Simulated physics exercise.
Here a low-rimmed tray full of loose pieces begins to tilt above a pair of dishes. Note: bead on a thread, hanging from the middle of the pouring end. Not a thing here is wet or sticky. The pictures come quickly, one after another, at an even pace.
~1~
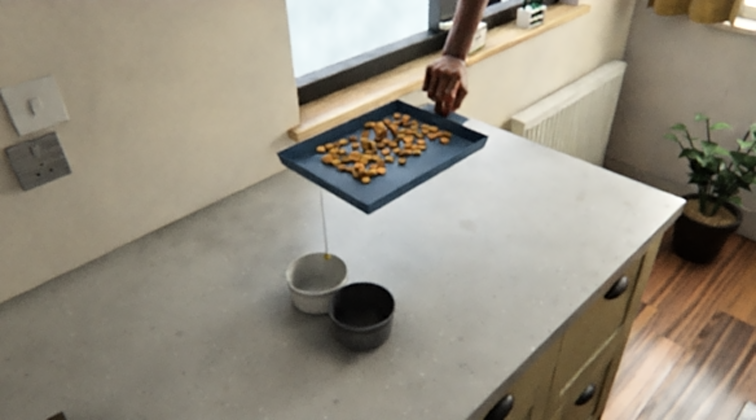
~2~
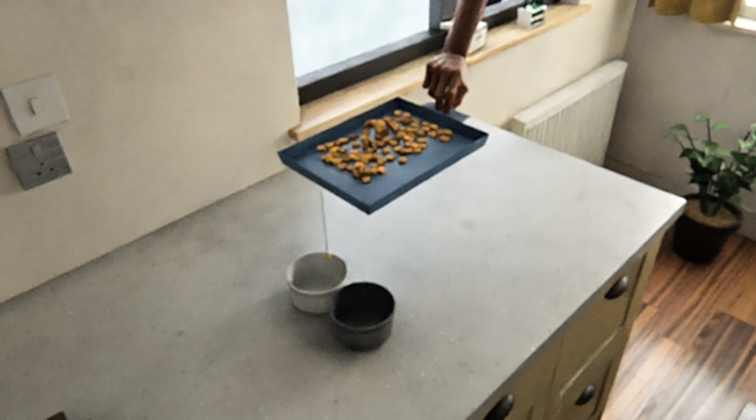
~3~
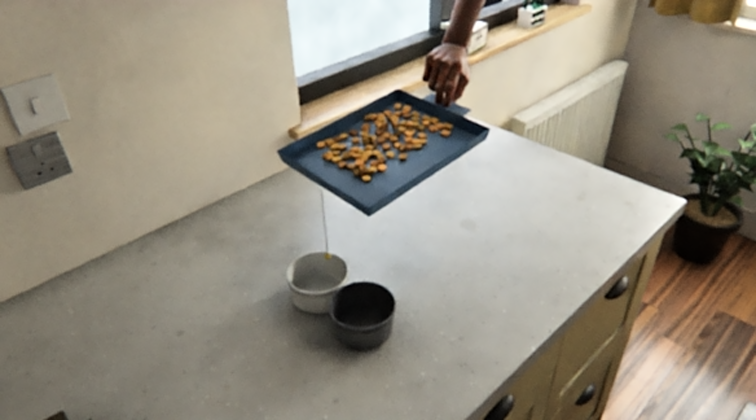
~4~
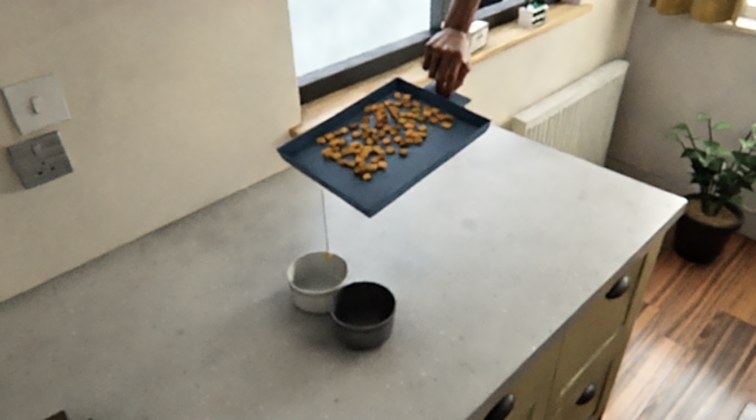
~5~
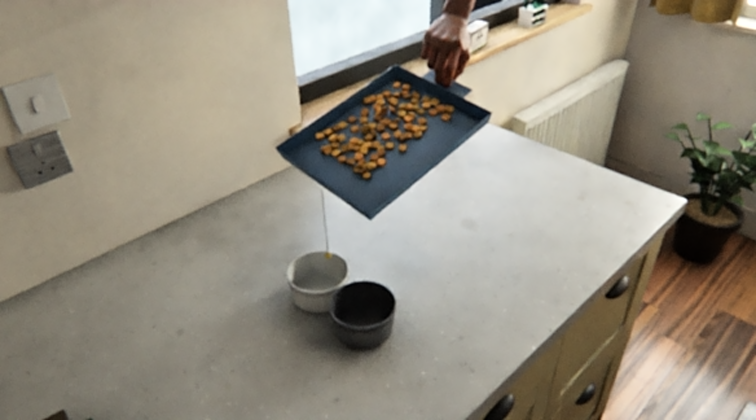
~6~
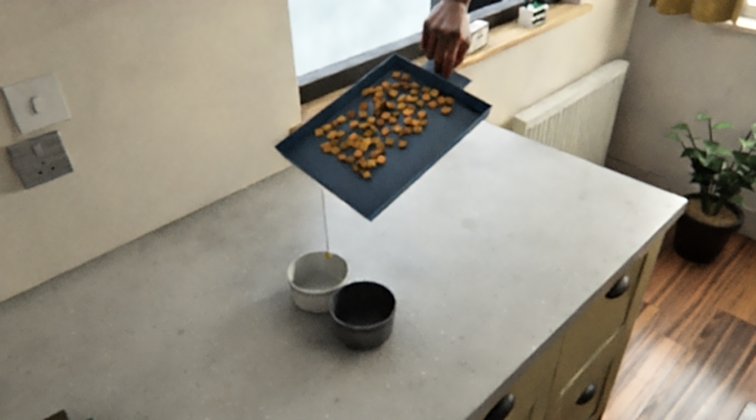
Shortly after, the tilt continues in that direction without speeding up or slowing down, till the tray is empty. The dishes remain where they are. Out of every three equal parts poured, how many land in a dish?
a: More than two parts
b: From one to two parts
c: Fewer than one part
The answer is a.
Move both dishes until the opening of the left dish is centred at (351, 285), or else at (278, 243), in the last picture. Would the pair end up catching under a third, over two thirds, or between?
Position 1 - beyond two thirds; position 2 - below one third.
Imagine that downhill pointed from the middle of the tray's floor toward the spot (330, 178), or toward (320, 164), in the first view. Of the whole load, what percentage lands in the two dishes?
I'd say roughly 30 percent with the first slope, 10 percent with the other.
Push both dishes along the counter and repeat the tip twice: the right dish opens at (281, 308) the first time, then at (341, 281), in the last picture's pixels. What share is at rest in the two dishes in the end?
0 and 50 %.
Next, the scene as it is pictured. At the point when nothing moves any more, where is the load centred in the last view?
(362, 314).
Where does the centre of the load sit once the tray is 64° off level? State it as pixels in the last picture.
I'd put the middle close to (364, 196).
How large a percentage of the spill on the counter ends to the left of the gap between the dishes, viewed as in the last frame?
My estimate is some 10 per cent.
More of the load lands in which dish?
More ends in the right-hand dish.
Shortly afterwards, tray tipped steeply; the whole lot on the tray.
Next, tray tipped past a quarter turn; near two thirds on the tray; near a quarter in the right dish; only a few outside both; a little in the air.
Some moments later, tray tipped past a quarter turn; near two thirds in the right dish; a little in the left dish; near a quarter outside both; only a few in the air.
In the end, tray tipped past a quarter turn; near two thirds in the right dish; a little in the left dish; near a quarter outside both; only a few in the air.
